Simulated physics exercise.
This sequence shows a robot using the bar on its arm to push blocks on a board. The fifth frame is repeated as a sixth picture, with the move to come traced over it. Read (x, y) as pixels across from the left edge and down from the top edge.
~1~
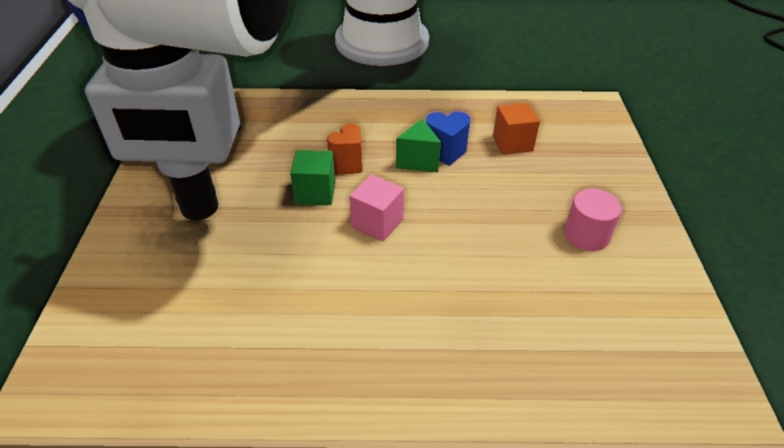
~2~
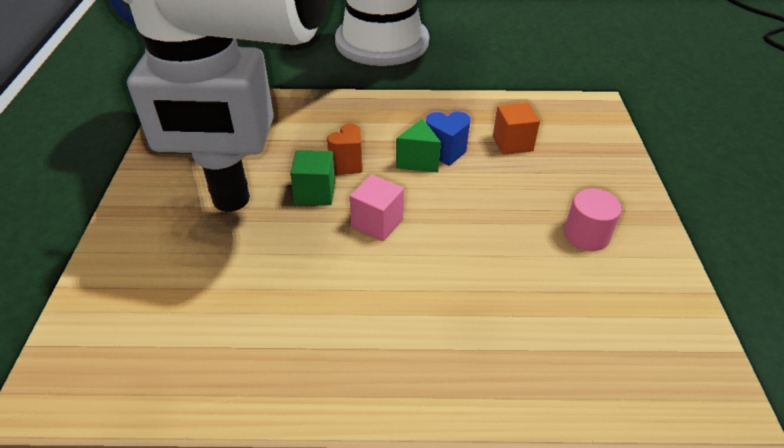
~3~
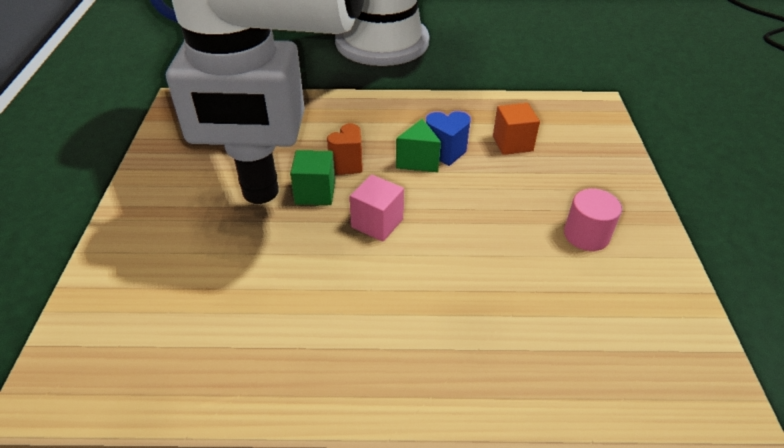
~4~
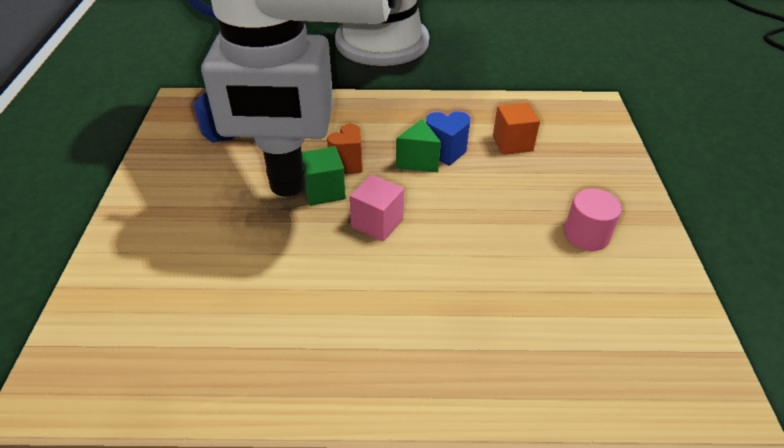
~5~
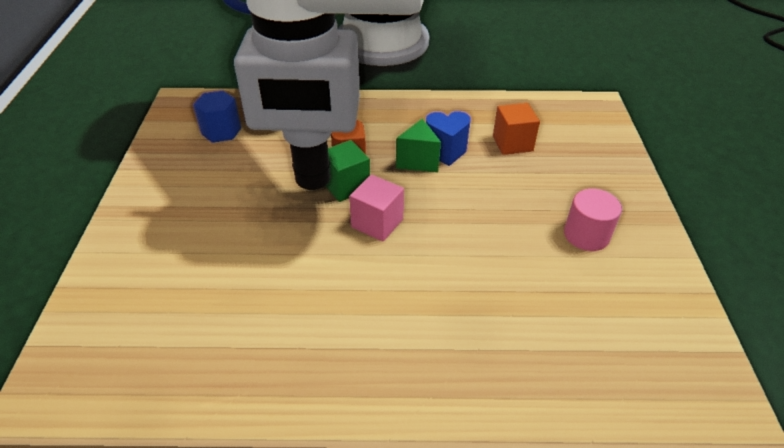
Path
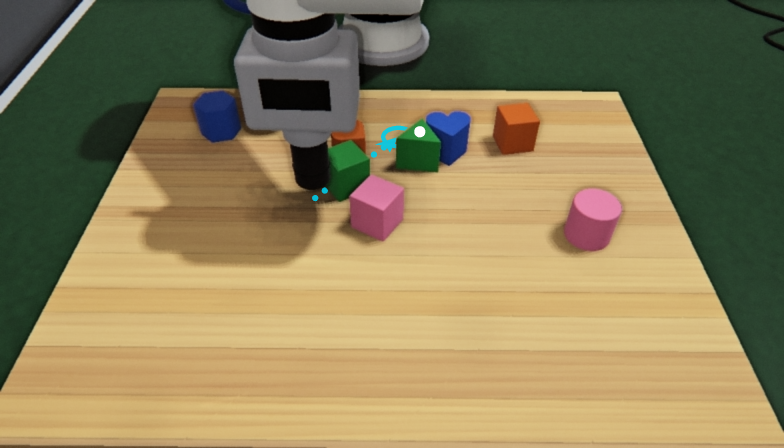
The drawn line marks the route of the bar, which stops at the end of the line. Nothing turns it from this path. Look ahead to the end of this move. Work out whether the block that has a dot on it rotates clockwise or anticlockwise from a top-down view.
Watching from overhead, you'd notice the block that has a dot on it rotating counter-clockwise.
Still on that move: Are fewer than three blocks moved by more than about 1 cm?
It seems not.
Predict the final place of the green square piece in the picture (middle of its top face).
Most likely (397, 141).
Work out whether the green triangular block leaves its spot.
Gets moved.
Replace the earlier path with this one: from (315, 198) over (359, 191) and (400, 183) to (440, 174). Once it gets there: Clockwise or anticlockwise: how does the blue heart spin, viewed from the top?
Turns clockwise.
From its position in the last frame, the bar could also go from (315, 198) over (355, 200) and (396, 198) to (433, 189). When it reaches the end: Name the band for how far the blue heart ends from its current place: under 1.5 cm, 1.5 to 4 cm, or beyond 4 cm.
It will fall in the lowest band, under 1.5 cm.
The drawn path runs from (315, 198) directly to (399, 137); the dot is on the green triangular block.
What follows on the original path. One third of the way, bar (344, 157); green square piece (379, 143), turned 25° clockwise; orange heart (354, 124).
Two thirds of the way, bar (372, 137); green square piece (396, 141), turned 65° clockwise; orange heart (362, 108), turned 20° anticlockwise; green triangular block (435, 135), turned 35° anticlockwise; blue heart (452, 120).
At the end, bar (399, 119); green square piece (397, 141), turned 70° clockwise; orange heart (363, 104), turned 40° anticlockwise; green triangular block (435, 135), turned 35° anticlockwise; blue heart (452, 120).
